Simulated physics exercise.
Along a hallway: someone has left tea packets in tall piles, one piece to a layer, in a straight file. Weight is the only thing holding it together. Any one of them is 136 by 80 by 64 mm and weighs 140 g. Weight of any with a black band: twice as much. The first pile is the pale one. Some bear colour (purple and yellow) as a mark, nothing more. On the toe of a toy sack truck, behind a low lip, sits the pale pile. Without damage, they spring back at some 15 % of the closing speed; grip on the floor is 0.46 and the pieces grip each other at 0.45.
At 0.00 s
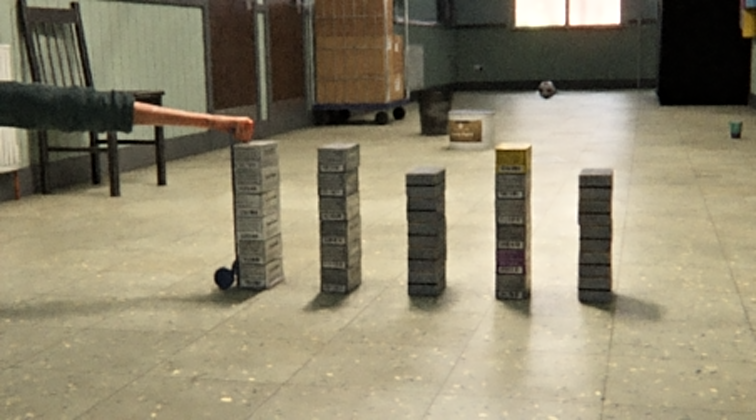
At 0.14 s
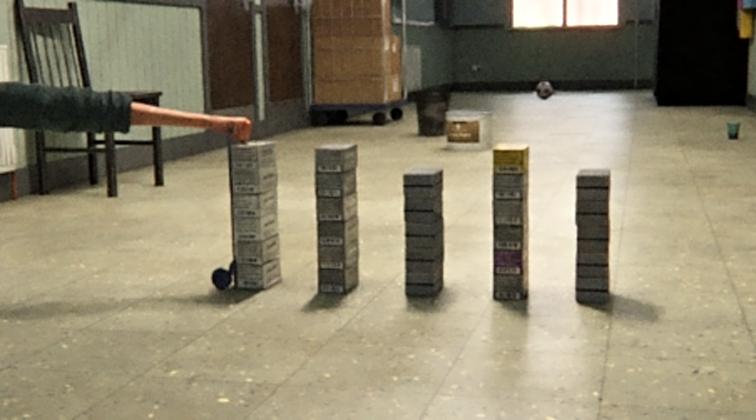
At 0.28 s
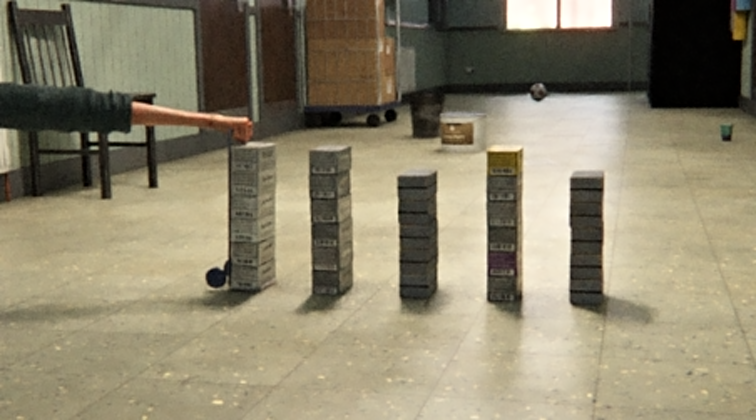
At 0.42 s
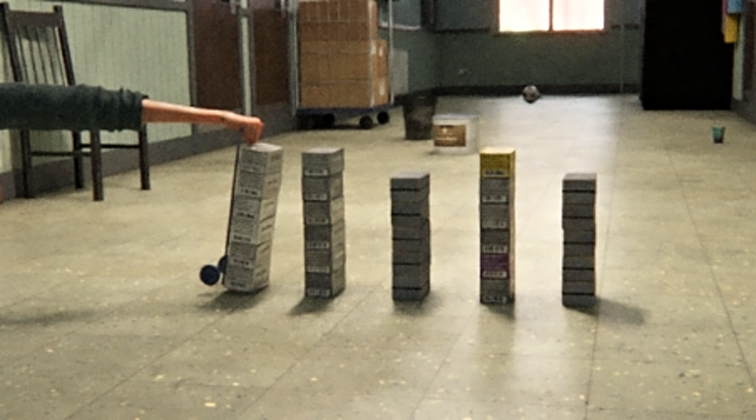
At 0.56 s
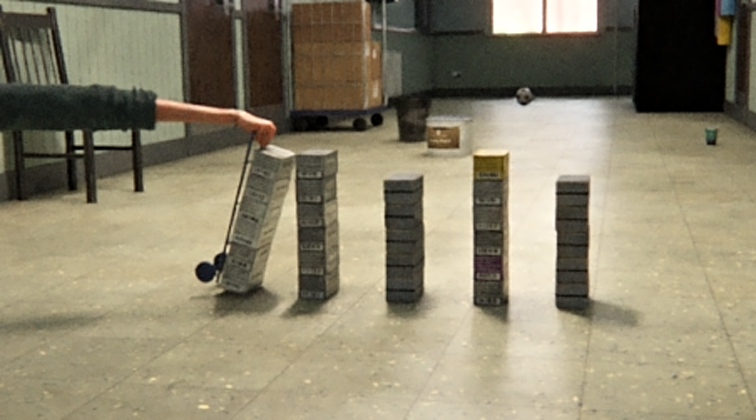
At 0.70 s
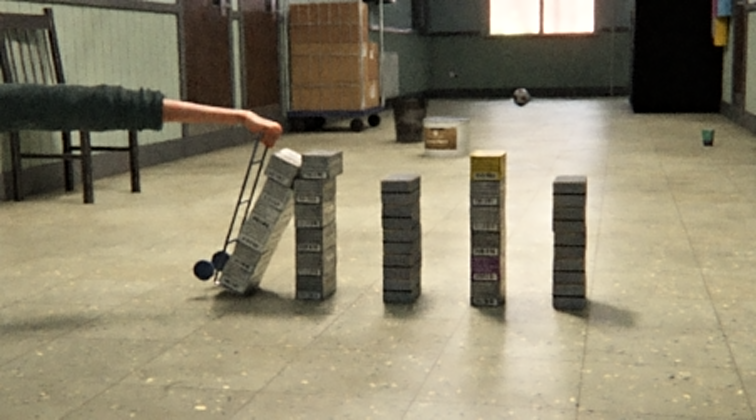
A hand tilted a little wheeled rack forward, leaning its tall pale stack of small boxes to the right until the top met the next stack in a row of five, while the farther ones stayed still.
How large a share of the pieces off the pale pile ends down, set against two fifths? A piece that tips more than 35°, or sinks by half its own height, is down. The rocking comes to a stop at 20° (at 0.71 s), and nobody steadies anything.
The share is above two fifths.
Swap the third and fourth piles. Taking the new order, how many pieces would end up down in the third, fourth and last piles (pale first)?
Pile by pile, you'd see third at 6, fourth at 5 and last at 5 down.
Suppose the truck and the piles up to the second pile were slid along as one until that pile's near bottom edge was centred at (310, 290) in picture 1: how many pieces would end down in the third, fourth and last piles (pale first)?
Down per pile: Third 5, fourth 6, last 5.
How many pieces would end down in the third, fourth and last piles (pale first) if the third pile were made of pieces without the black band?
Pile by pile that makes third 5, fourth 6, last 5.
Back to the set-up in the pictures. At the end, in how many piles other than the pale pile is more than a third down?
That comes to 4.
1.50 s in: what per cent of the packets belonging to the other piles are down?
50 per cent at that moment.
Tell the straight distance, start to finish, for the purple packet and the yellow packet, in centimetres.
So purple shifts 14 cm, while yellow shifts 78 cm.
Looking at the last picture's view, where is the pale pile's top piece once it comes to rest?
Resting point in the last picture: Around (364, 242).
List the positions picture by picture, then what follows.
In the first frame (pixels give the middle of a visible side; the camera pans a little), truck frame (232, 161) 0° forward; yellow packet (511, 161); purple packet (510, 262); none of the others has stirred.
In the second frame, truck frame (230, 162) 0° forward; yellow packet (508, 161).
In the third frame, truck frame (230, 162) 3° forward; yellow packet (502, 163).
In the fourth frame, truck frame (237, 162) 9° forward, top of the pale pile leaning 10°; yellow packet (495, 165); none of the others has stirred.
In the fifth frame, truck frame (246, 163) 16° forward, top of the pale pile leaning 17°; yellow packet (488, 167); none of the others has stirred.
In the sixth frame, truck frame (251, 164) 20° forward, top of the pale pile leaning 25°; yellow packet (485, 168); purple packet (485, 269); movement in 2 of them.
After 1.06 s, 6 of the pale pile down; none of the 22 other packets down, 7 disturbed.
After 1.50 s, 6 of the pale pile down; 11 of the 22 other packets down; purple packet 13° from how it stood; yellow packet 57 mm from its place.
After 2.10 s, 6 of the pale pile down; 22 of the 22 other packets down; purple packet 40° from how it stood, 46 mm lower; yellow packet 33° from how it stood, 18 cm lower.
In the end (3.1 s), 6 of the pale pile down; 22 of the 22 other packets down; yellow packet upside down; purple packet 40° from how it stood, 46 mm lower. That is 100 per cent. From the last view, middles, purple packet near (541, 283).
